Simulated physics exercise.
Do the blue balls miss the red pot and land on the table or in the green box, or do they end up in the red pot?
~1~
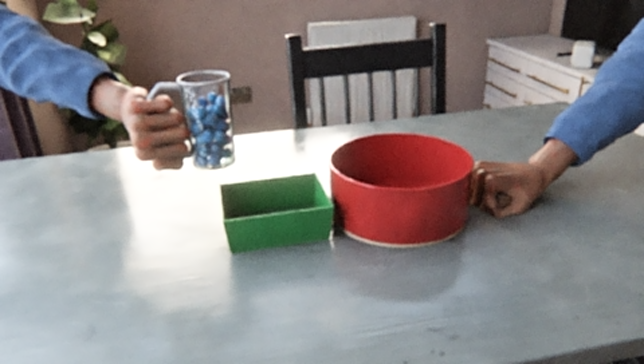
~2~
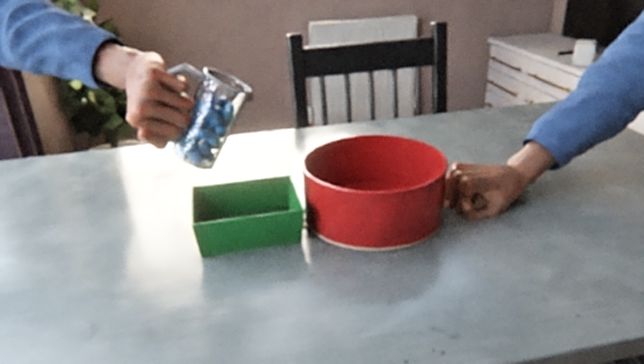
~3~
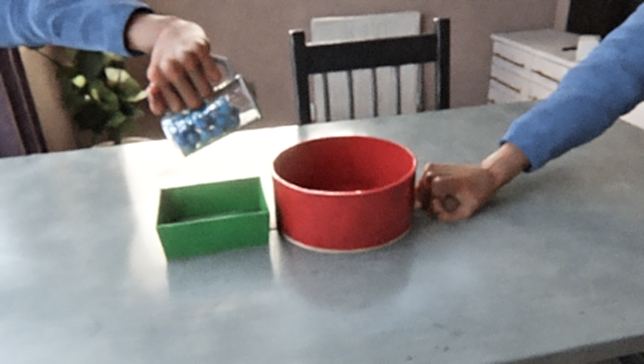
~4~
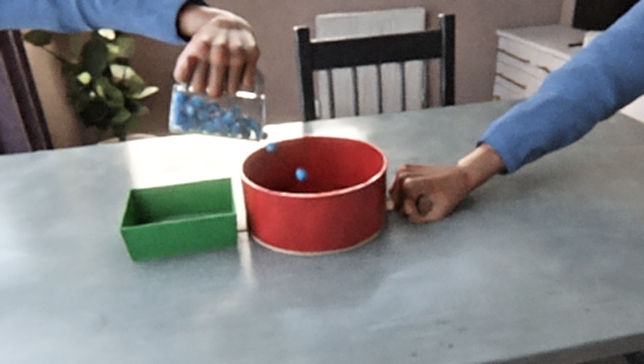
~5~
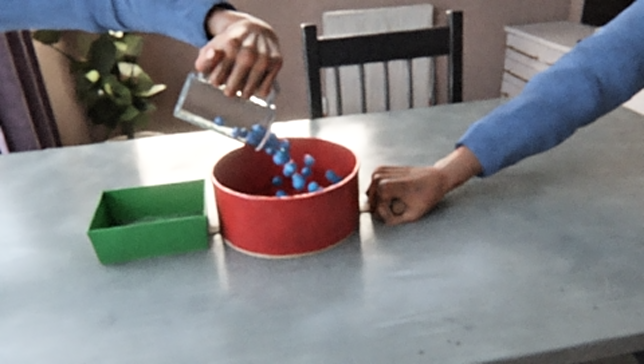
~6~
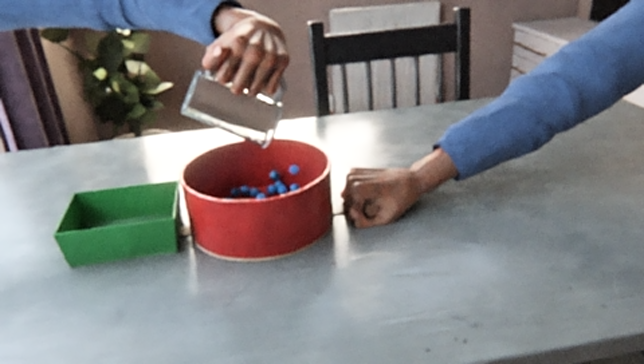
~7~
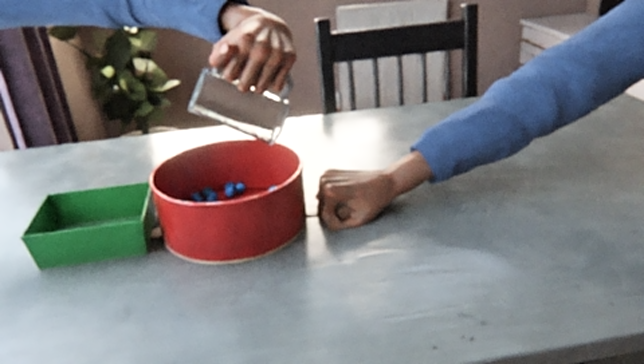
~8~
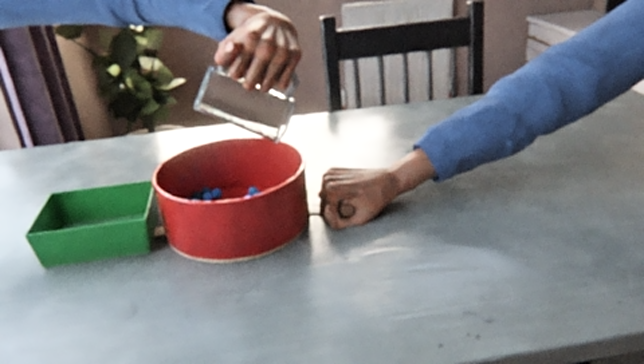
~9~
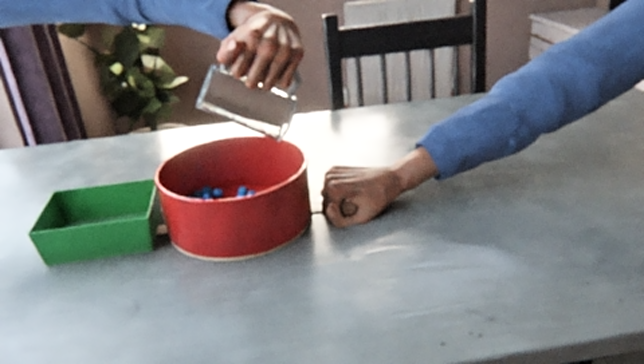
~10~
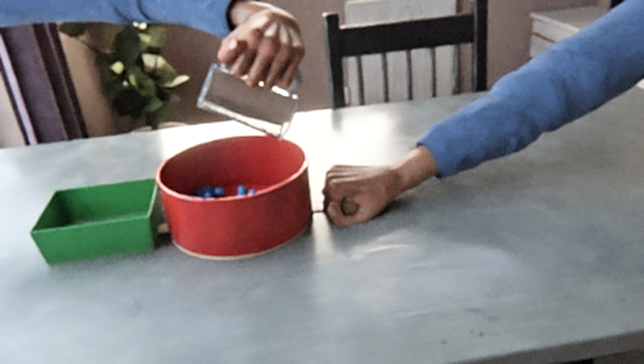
They end up in the red pot. The green box stays empty and no balls are left lying on the table.
